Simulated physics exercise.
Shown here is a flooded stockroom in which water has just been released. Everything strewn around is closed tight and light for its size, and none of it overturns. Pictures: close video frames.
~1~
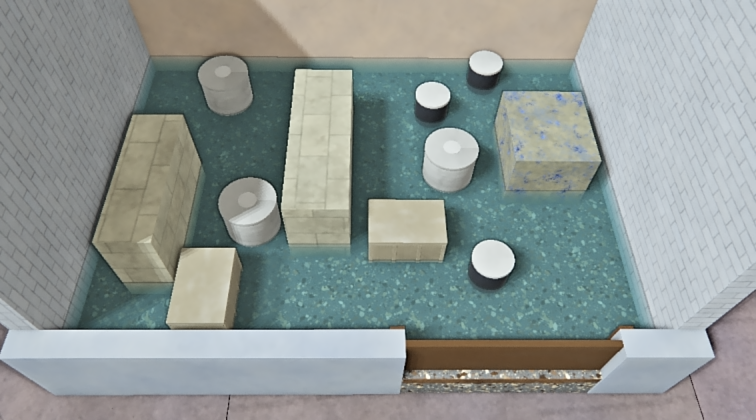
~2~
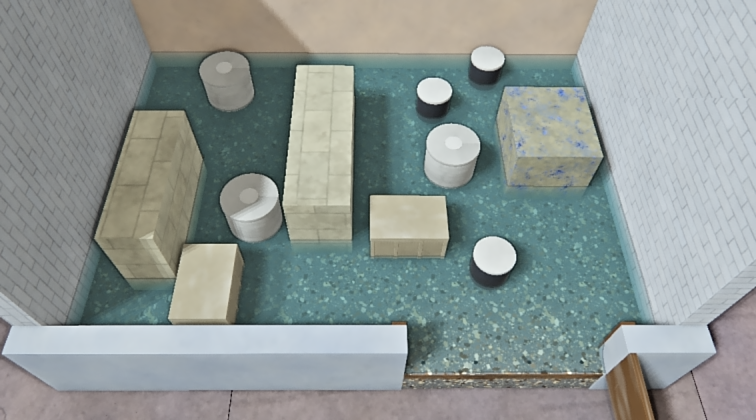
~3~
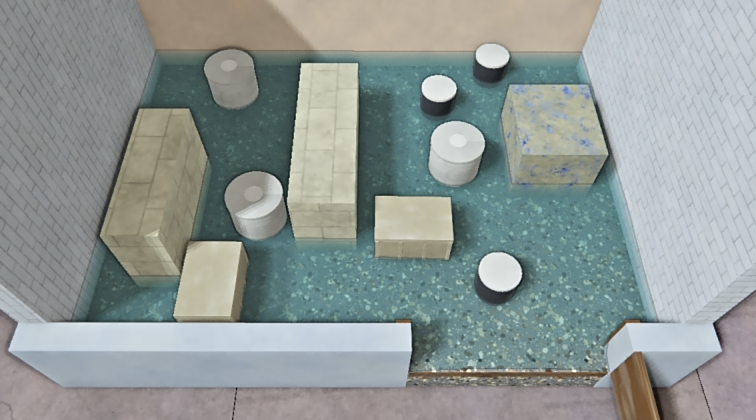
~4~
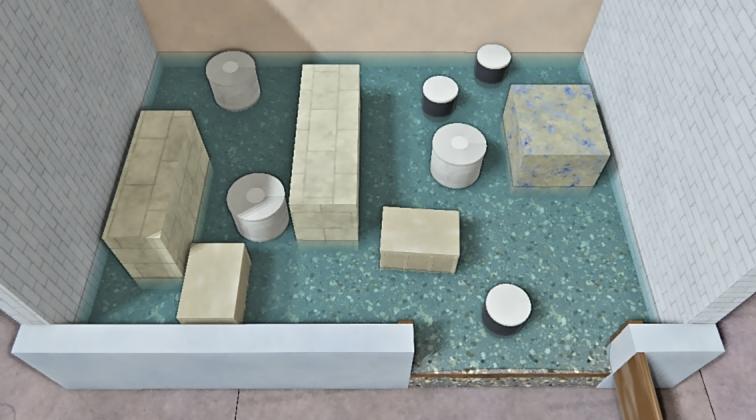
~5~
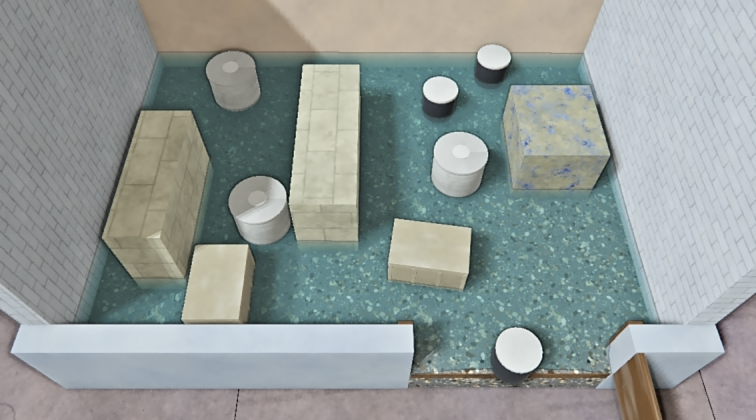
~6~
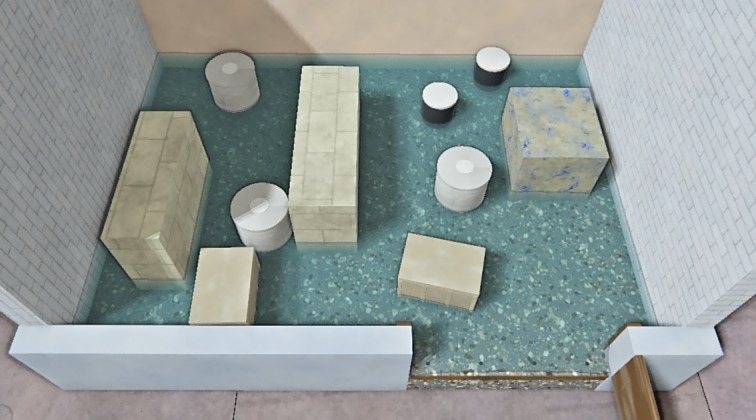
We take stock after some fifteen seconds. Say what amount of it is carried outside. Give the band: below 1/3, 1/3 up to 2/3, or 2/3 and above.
My guess is that the bulk, two thirds or beyond, is carried off.
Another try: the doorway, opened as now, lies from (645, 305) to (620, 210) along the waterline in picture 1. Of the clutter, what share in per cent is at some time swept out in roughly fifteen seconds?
I reckon close to 50 per cent.
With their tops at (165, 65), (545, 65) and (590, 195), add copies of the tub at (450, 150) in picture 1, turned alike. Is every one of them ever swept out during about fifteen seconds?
The first remains behind, the second remains behind, the third departs.
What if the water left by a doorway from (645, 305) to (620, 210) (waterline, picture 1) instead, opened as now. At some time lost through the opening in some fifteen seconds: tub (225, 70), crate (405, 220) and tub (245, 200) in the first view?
Going through them in turn: Remains behind; escaped; remains behind.
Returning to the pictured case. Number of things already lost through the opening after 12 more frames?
My count is 4.
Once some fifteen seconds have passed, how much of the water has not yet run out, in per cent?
Estimate: Roughly 40 %.
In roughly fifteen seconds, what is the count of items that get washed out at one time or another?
Count: 6.
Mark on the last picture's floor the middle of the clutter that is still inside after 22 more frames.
I'd put it around pixel (423, 136).
A moment on, 1 of 8 are out; 7 afloat.
Next, 4 of 8 are out; 4 afloat.
Later, 6 of 8 are out; 2 afloat.
In the end, 6 of 8 are out; 1 afloat.
